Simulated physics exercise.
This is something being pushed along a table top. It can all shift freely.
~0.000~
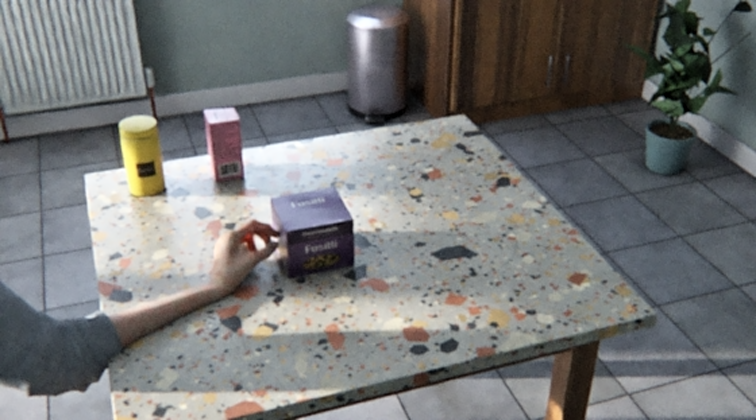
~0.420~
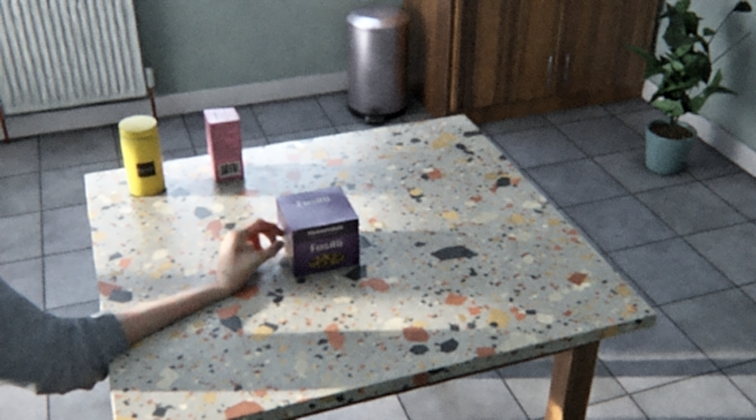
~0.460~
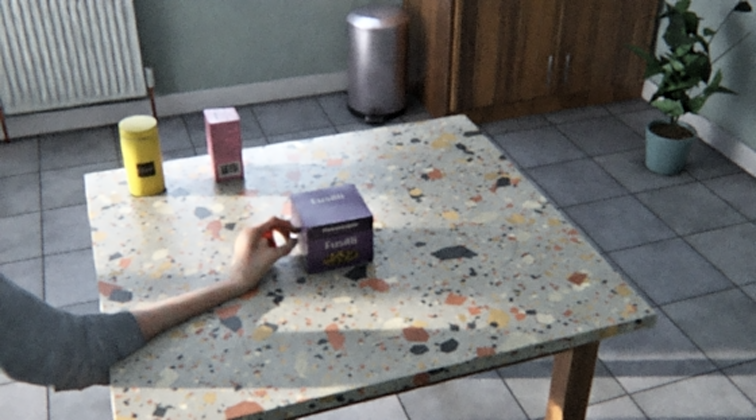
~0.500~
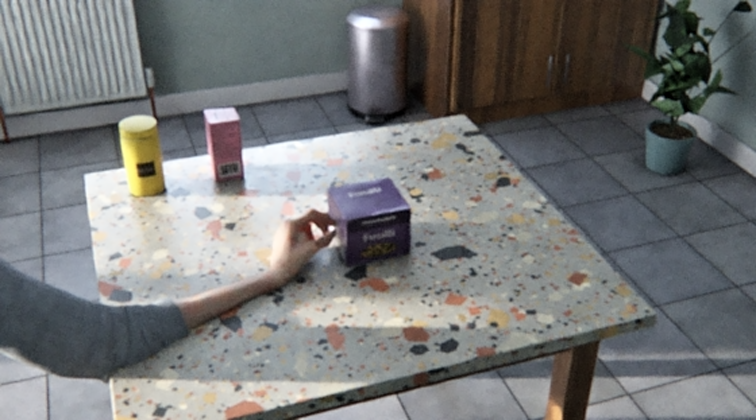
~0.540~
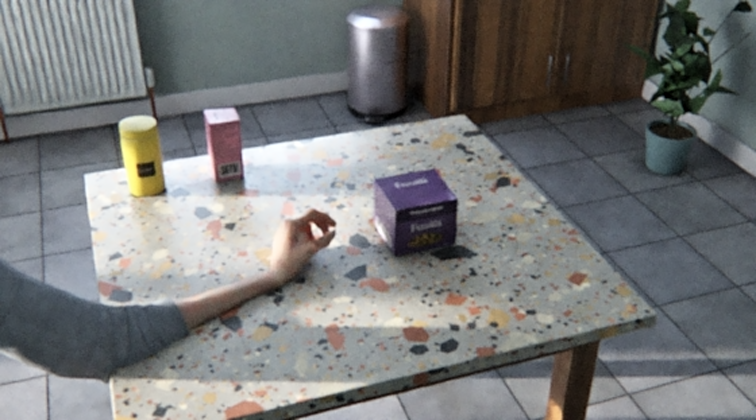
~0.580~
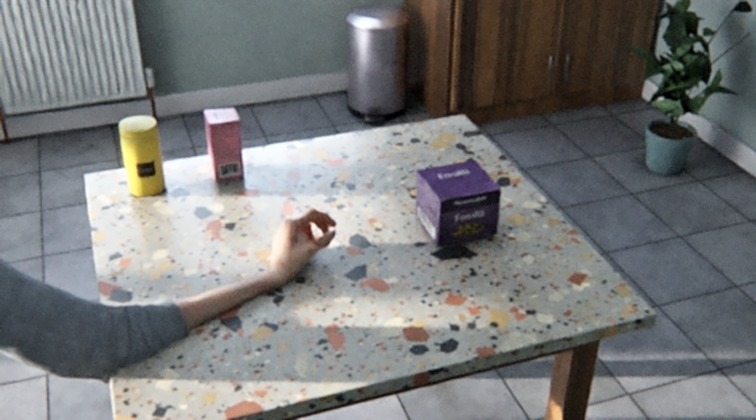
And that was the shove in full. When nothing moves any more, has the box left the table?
Yes, it is off the table.
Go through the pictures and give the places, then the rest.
Under the hand; purple box (312, 231), in the first frame.
Under the hand; purple box (318, 230), in the second frame.
Under the hand; purple box (332, 228), in the third frame.
Purple box (369, 221), in the fourth frame.
Purple box (415, 212) slid about its own width, in the fifth frame.
Purple box (457, 202) slid about its own width, in the sixth frame.
After 0.78 s, purple box now off the table.
After 0.98 s, things are still on the move.
At rest (1.3 s), off the table, purple box. Seen from the same camera at the end, purple box near (752, 372).
